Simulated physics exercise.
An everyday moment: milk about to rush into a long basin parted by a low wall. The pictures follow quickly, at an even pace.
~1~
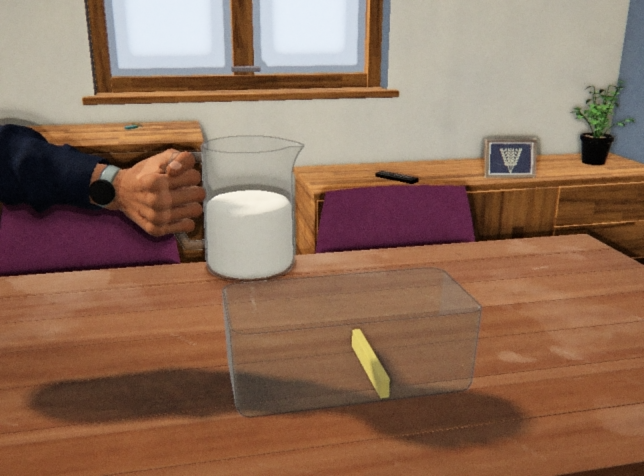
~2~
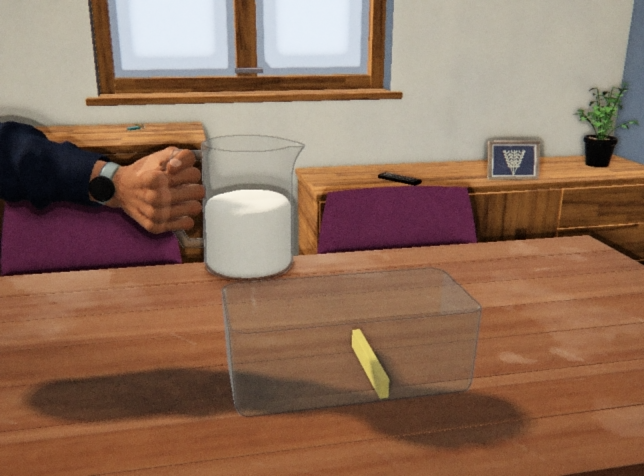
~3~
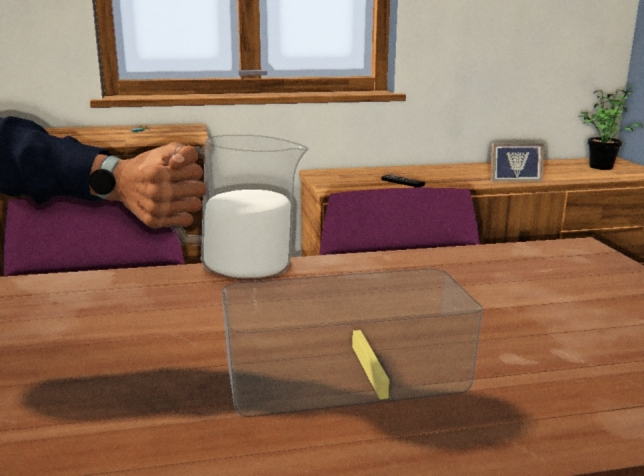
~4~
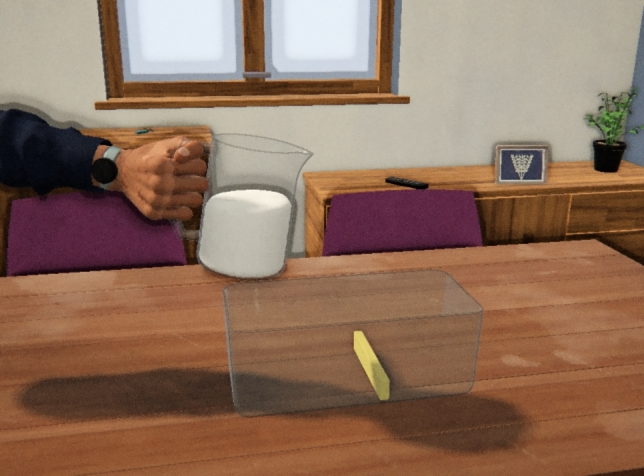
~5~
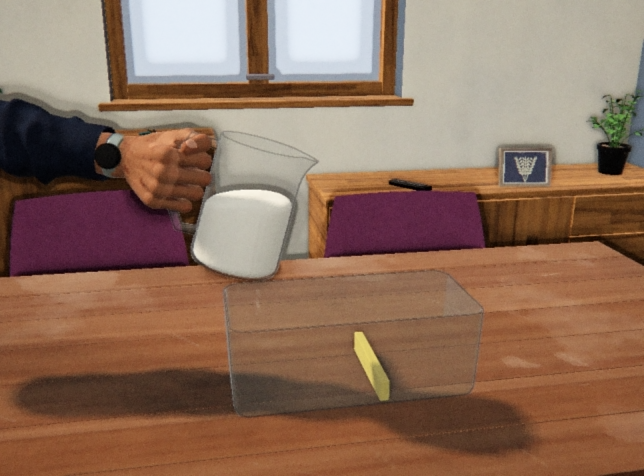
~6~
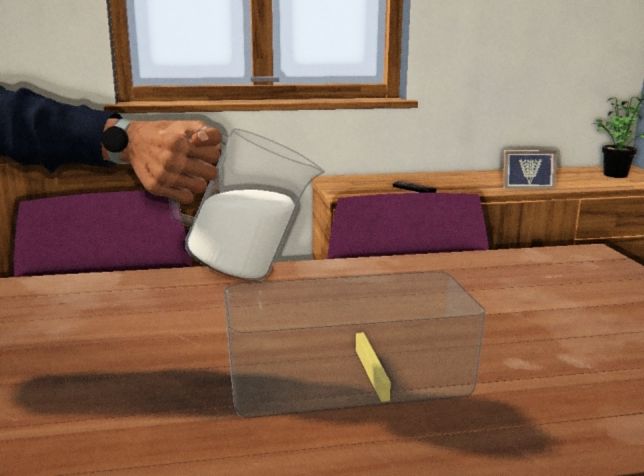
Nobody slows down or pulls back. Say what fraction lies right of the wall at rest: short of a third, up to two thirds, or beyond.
In the end from a third to two thirds is right of the wall.
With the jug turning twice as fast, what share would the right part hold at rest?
Roughly 40 in a hundred.
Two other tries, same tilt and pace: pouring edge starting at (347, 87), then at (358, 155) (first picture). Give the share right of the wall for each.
First some 70, then 75 per cent.
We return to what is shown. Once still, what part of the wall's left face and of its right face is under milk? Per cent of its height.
The left part 50 per cent, the right part 60.
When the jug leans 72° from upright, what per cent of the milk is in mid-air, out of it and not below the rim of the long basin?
Close to 5 per cent.
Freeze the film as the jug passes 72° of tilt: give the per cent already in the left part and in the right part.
Left: 0 %. Right: 0 %.
A moment on, the jug is tipped part way and 97 per cent is still to pour, 0 is left of the wall and 0 right of it.
Next, the jug is tipped on its side and 50 per cent is still to pour, 15 is left of the wall and 17 right of it.
Then the jug is tipped right over and 12 per cent is still to pour, 43 is left of the wall and 40 right of it.
Later the jug is tipped right over and 1 per cent is still to pour, 56 is left of the wall and 41 right of it.
In the end 57 per cent lies left of the wall, 42 right of it and 1 outside.
